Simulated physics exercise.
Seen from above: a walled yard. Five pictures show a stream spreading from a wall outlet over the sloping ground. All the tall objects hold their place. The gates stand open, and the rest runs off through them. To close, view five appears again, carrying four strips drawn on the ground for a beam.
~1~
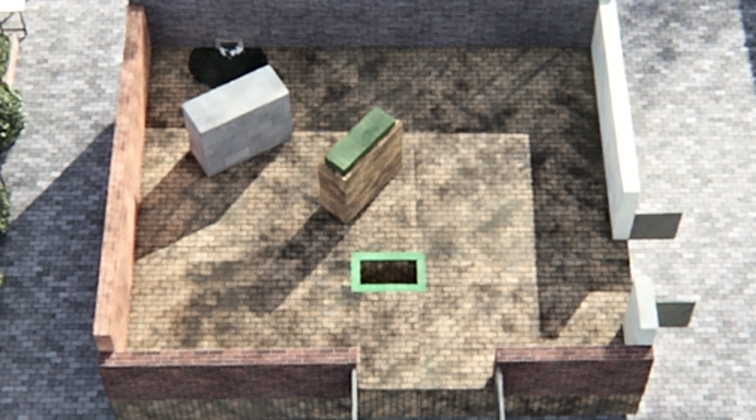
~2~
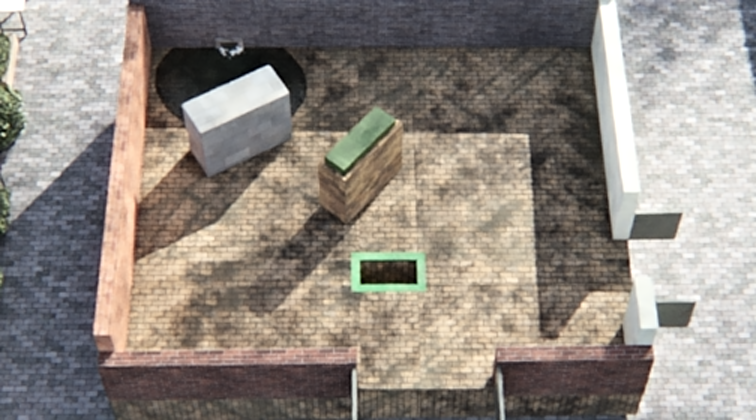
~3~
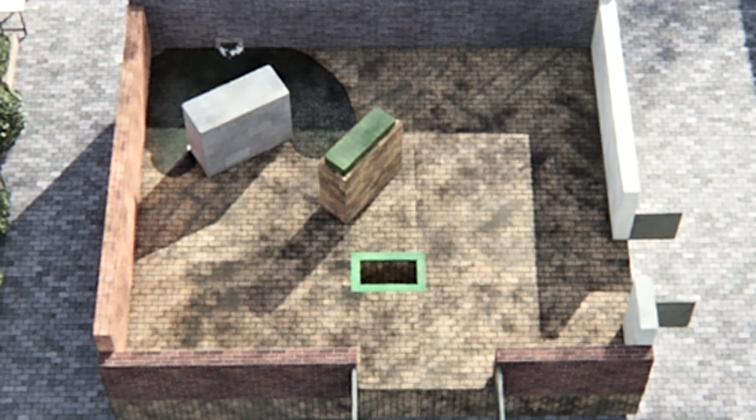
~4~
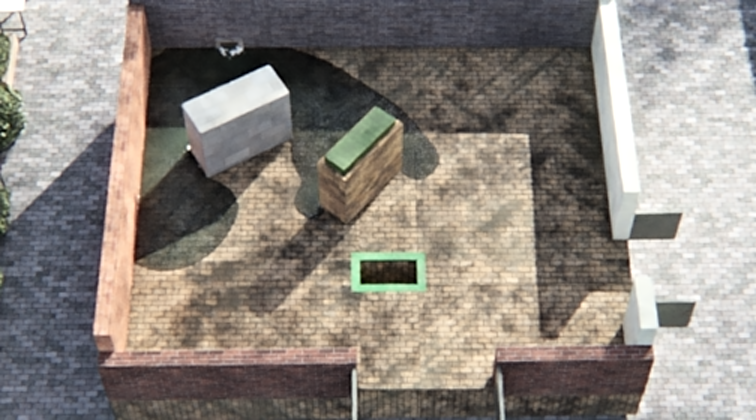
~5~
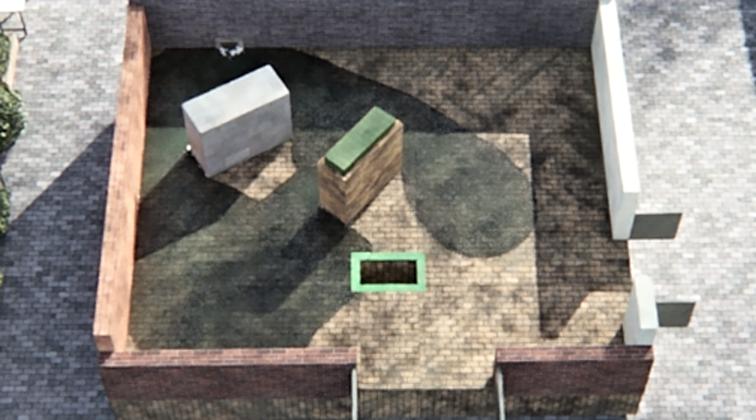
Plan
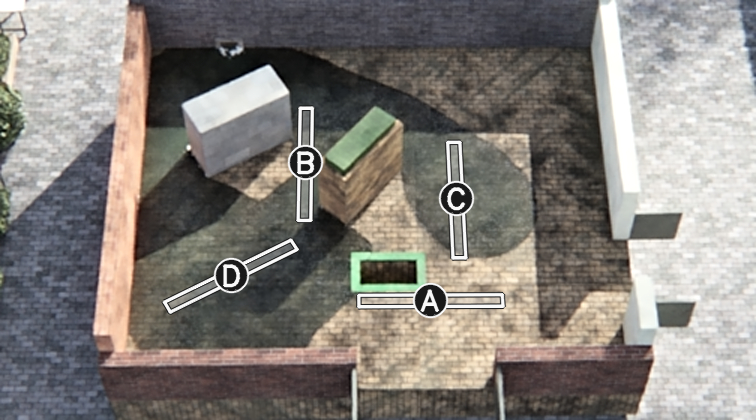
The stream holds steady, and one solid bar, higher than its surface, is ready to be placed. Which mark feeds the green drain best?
Place D does it best.
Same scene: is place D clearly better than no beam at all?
Yes.
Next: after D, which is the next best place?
Here it is place C.
On the marked copy, A from (358, 301) to (502, 300); B from (304, 220) to (306, 108); C from (459, 257) to (453, 142); D from (167, 307) to (294, 244).
If A is chosen, about 5 % of the stream goes into the green drain, about 94 % out by the gates.
If B is chosen, about 6 % of the stream goes into the green drain, about 93 % out by the gates.
If C is chosen, about 12 % of the stream goes into the green drain, about 86 % out by the gates.
If D is chosen, about 25 % of the stream goes into the green drain, about 73 % out by the gates.
